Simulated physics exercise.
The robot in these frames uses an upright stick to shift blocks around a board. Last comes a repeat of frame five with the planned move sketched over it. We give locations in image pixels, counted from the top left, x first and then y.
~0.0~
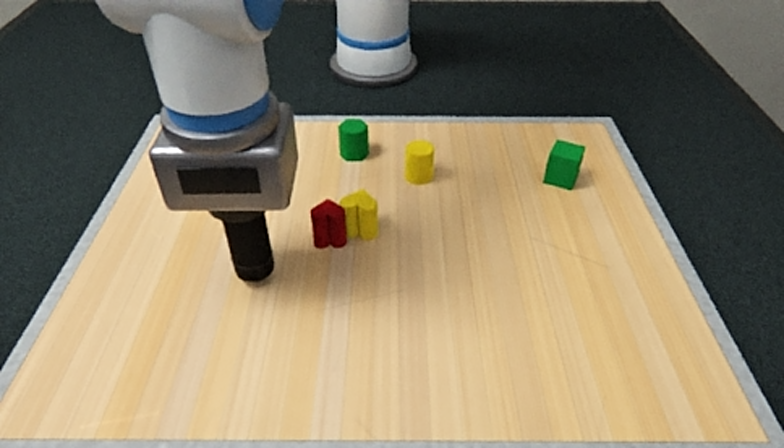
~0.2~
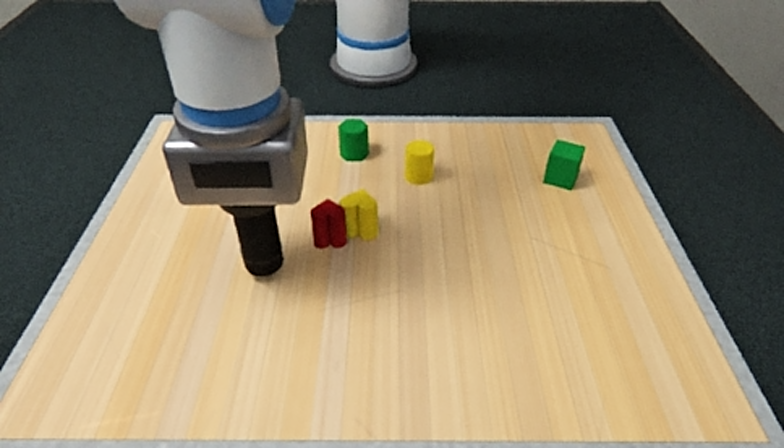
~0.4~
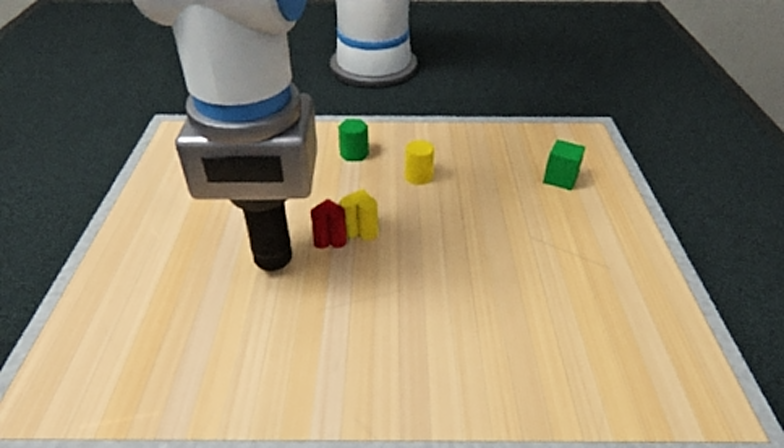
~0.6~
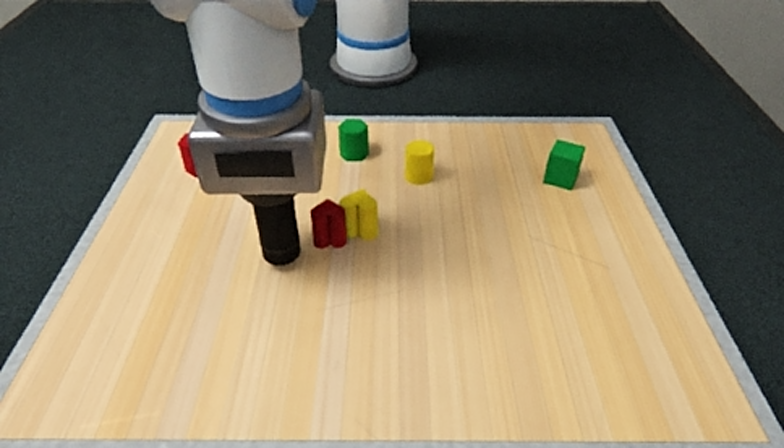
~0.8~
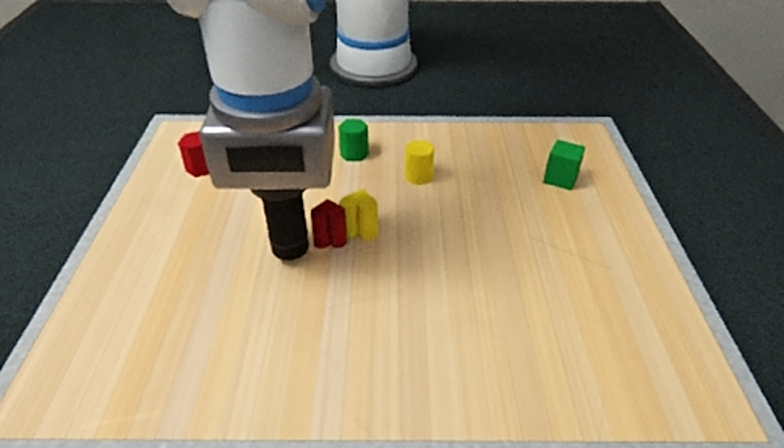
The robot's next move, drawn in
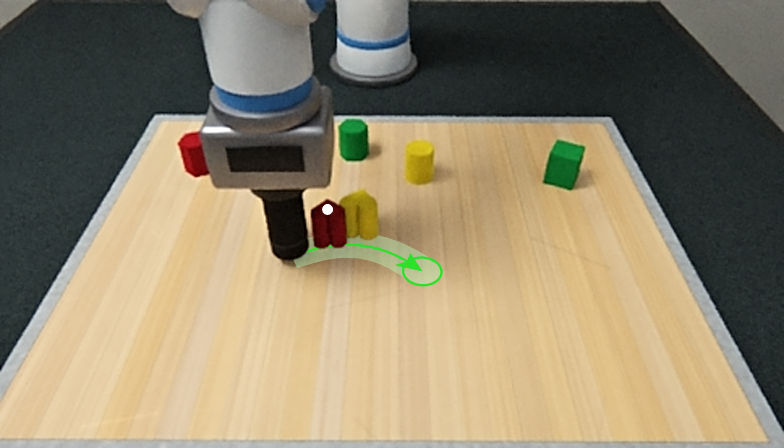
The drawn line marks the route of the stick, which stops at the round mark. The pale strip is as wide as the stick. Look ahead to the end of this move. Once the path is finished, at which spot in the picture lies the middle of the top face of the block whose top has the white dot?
The point I'd pick in the picture is (390, 197).
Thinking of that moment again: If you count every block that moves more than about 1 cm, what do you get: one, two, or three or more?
Total moved: Two.
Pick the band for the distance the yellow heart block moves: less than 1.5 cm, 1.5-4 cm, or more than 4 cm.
Upwards of 4 cm.
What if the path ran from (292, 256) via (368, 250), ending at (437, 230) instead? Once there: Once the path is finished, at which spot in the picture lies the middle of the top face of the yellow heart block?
At pixel (381, 179).
Drawn move, from (292, 256) via (338, 245) and (383, 250), ending at (422, 271); the dot is on the red heart block.
What follows on the original path. One third of the way, stick (337, 238); red heart block (363, 198), turned 20° anticlockwise; yellow heart block (382, 187), turned 25° clockwise.
Two thirds of the way, stick (384, 243); red heart block (390, 197), turned 80° anticlockwise; yellow heart block (393, 180).
At the end, stick (423, 264); red heart block (390, 197), turned 80° anticlockwise; yellow heart block (393, 180).
